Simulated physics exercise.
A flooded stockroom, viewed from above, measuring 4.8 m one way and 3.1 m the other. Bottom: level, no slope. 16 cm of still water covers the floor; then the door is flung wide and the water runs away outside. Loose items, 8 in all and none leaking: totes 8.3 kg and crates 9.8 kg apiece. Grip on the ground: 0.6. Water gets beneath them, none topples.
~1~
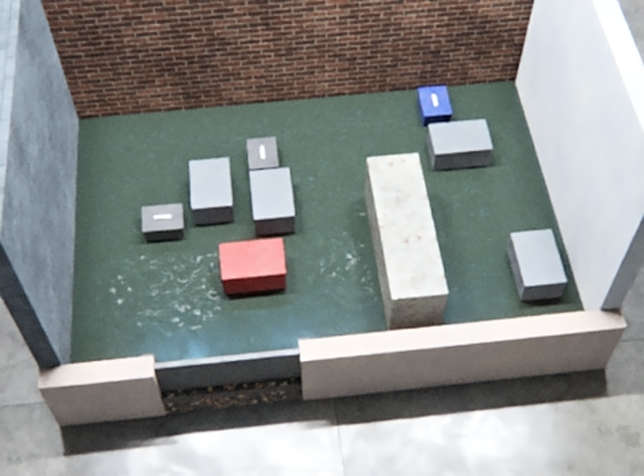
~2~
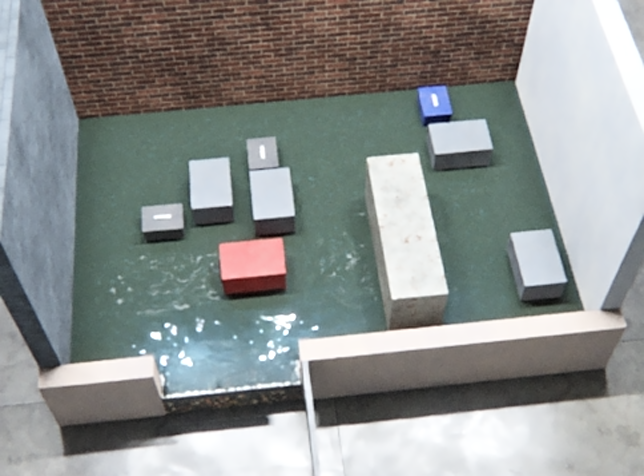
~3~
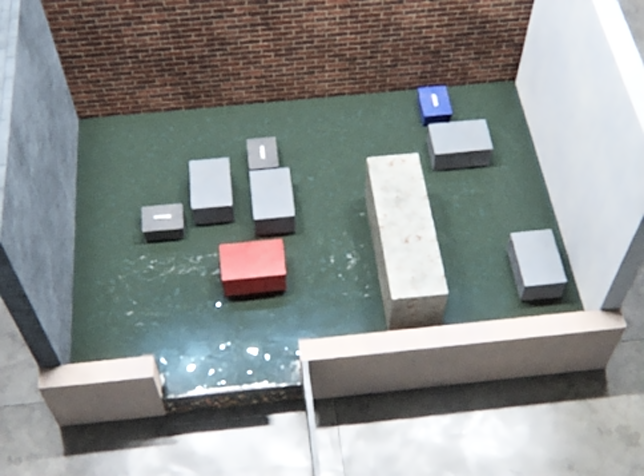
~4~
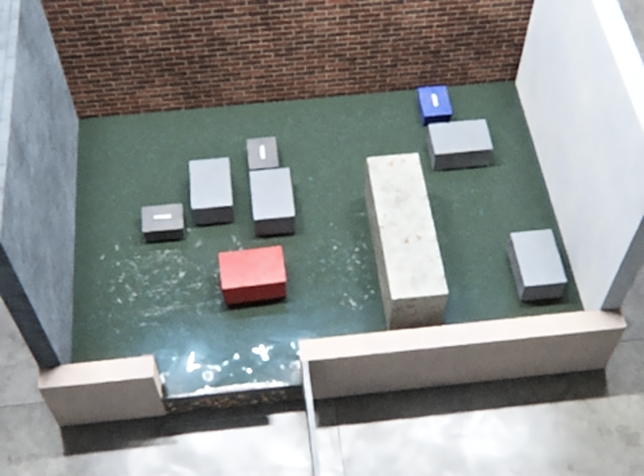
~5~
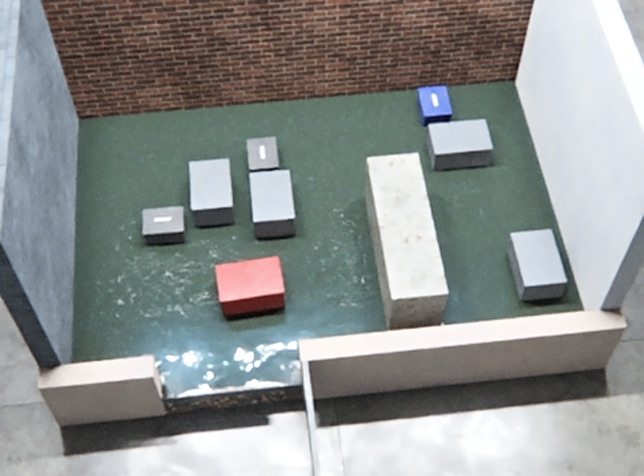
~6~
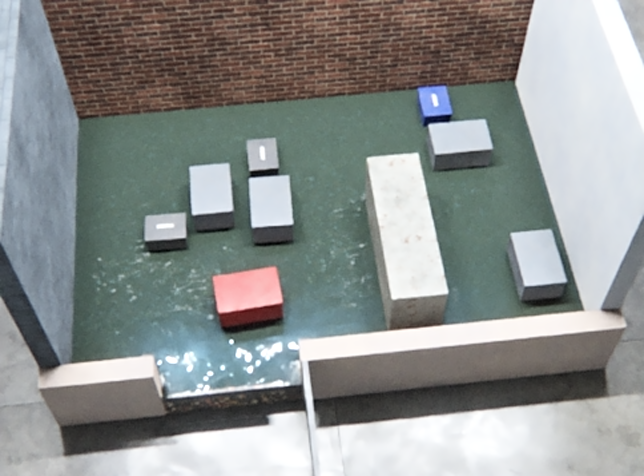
The clip opens on a walled room of dark green water, with a red crate, a blue tote and several gray boxes sitting apart. Water then glints and ripples at a gap in the front wall. The red crate slides slowly toward the gap, while a few gray boxes shift slightly.
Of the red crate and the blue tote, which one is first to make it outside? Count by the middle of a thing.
First out is the red one.
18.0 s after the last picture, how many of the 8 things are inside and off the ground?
My tally comes to 3.
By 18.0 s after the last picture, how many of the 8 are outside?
Count: 5.
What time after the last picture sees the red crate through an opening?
It gets out at about 1.5 s.
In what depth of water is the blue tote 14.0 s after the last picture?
Depth: About 8 cm.
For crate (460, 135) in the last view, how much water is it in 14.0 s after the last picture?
Depth: Near 8 cm.
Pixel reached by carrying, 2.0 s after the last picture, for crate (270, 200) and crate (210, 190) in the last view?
Roughly (265, 243), then roughly (209, 229).
Then, 2.0 s after the last picture the red crate has gone out (1.6 s after the last picture); the blue tote is near (427, 104), 0.1 m from its start, afloat; 1 of 8 are out; 7 afloat.
Then, 7.0 s after the last picture the red crate has gone out (1.6 s after the last picture); the blue tote is near (331, 116), 1.1 m from its start, afloat; 3 of 8 are out; 5 afloat.
Then, 14.0 s after the last picture the red crate has gone out (1.6 s after the last picture); the blue tote is near (264, 143), 1.9 m from its start, afloat; 5 of 8 are out; 3 afloat.
Then, 18.0 s after the last picture the red crate has gone out (1.6 s after the last picture); the blue tote is near (214, 176), 2.5 m from its start, afloat; 5 of 8 are out; 3 afloat.
